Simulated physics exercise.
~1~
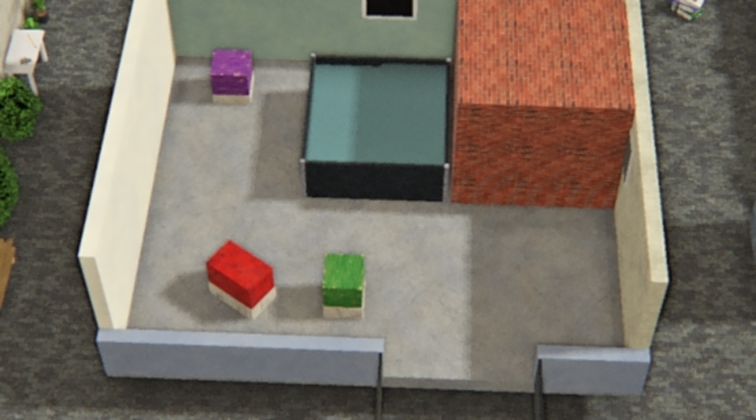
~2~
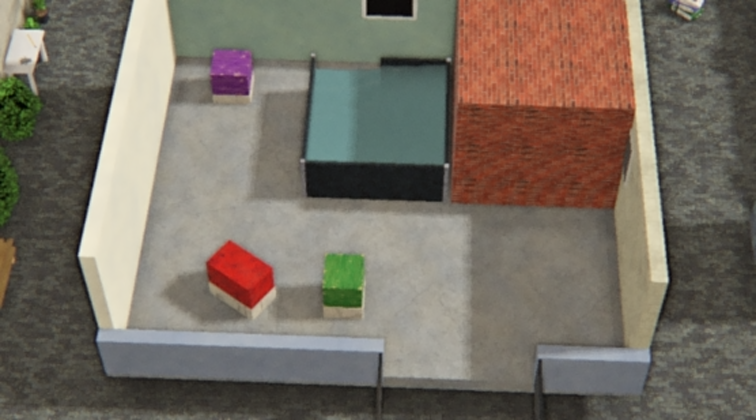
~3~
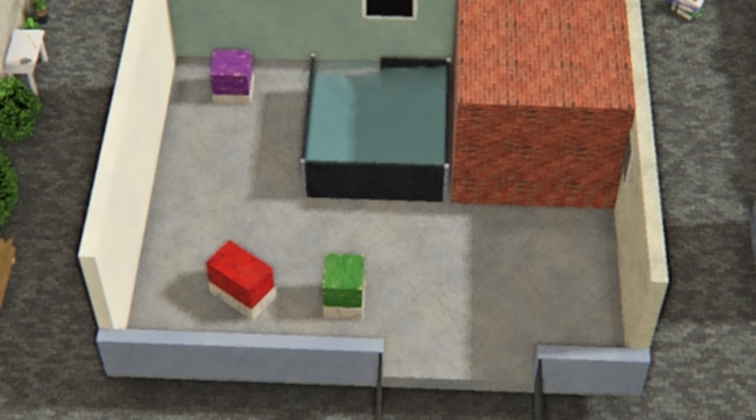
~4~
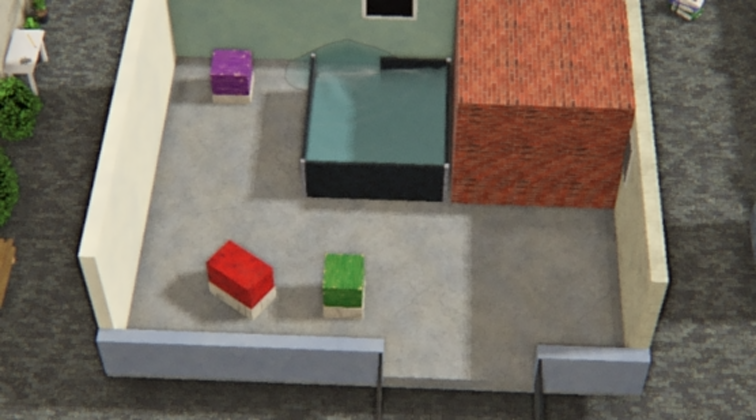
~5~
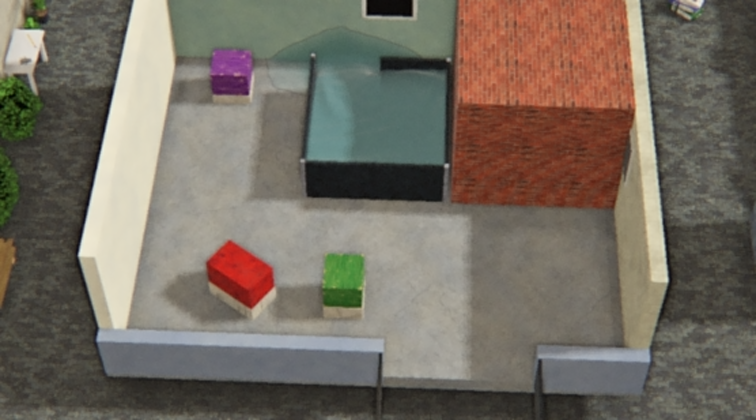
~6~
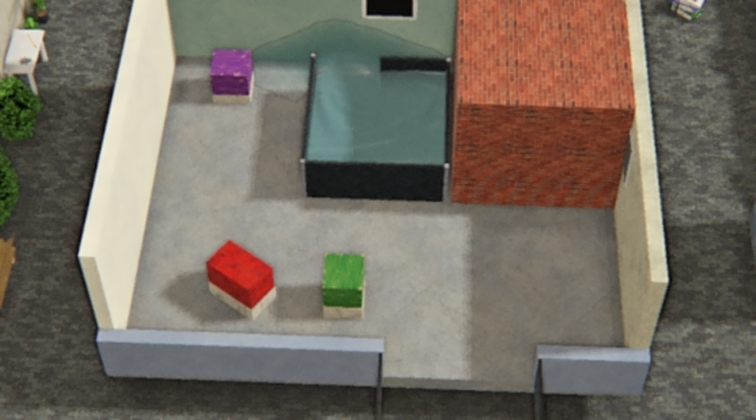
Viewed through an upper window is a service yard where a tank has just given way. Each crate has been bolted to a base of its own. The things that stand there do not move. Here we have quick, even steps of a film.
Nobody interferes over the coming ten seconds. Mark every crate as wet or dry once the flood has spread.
Red crate: Dry, green crate: Dry, purple crate: Wet.
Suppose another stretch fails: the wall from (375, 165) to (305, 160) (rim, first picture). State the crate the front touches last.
Last in line is the one in purple.
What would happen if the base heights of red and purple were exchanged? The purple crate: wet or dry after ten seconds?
Result: The purple crate is hit.
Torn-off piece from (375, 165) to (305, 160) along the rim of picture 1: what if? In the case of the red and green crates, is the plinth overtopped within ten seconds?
As I see it, the red one gets reached, and the green one gets reached.
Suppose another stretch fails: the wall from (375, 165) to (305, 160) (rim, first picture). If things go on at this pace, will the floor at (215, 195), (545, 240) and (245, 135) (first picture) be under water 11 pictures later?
Spared, then spared, then spared.
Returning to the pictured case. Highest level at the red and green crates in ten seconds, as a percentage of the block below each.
80 %, then 80 %.
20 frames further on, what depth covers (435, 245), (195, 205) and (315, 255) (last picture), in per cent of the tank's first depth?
Estimate: 2, 4, 2 %.
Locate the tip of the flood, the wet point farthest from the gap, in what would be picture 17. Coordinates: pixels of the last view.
The front tops out at about (457, 301).
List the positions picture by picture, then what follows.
The open tank at (378, 113) is whole and still, in the first picture.
The front is at a hidden place, out from the gap on the open tank's far side, in the second picture.
Water pours out on the open tank's far side and has run to a hidden place, in the third picture.
The front is at (296, 61), out from the gap on the open tank's far side, in the fourth picture.
The front is at (271, 60), out from the gap on the open tank's far side, in the fifth picture.
The front is at a hidden place, out from the gap on the open tank's far side, in the sixth picture.
A moment on, water covers 15 % of the floor; the red crate not reached, the green crate not reached, the purple crate water round its plinth.
Next, water covers 30 % of the floor; the red crate not reached, the green crate not reached, the purple crate water round its plinth.
Then, water covers 65 % of the floor; the red crate water round its plinth, the green crate water round its plinth, the purple crate water round its plinth.
Later, water covers 75 % of the floor; the red crate water round its plinth, the green crate water round its plinth, the purple crate water round its plinth.
In the end, water covers 100 % of the floor; the red crate stayed above the water, the green crate stayed above the water, the purple crate was topped.
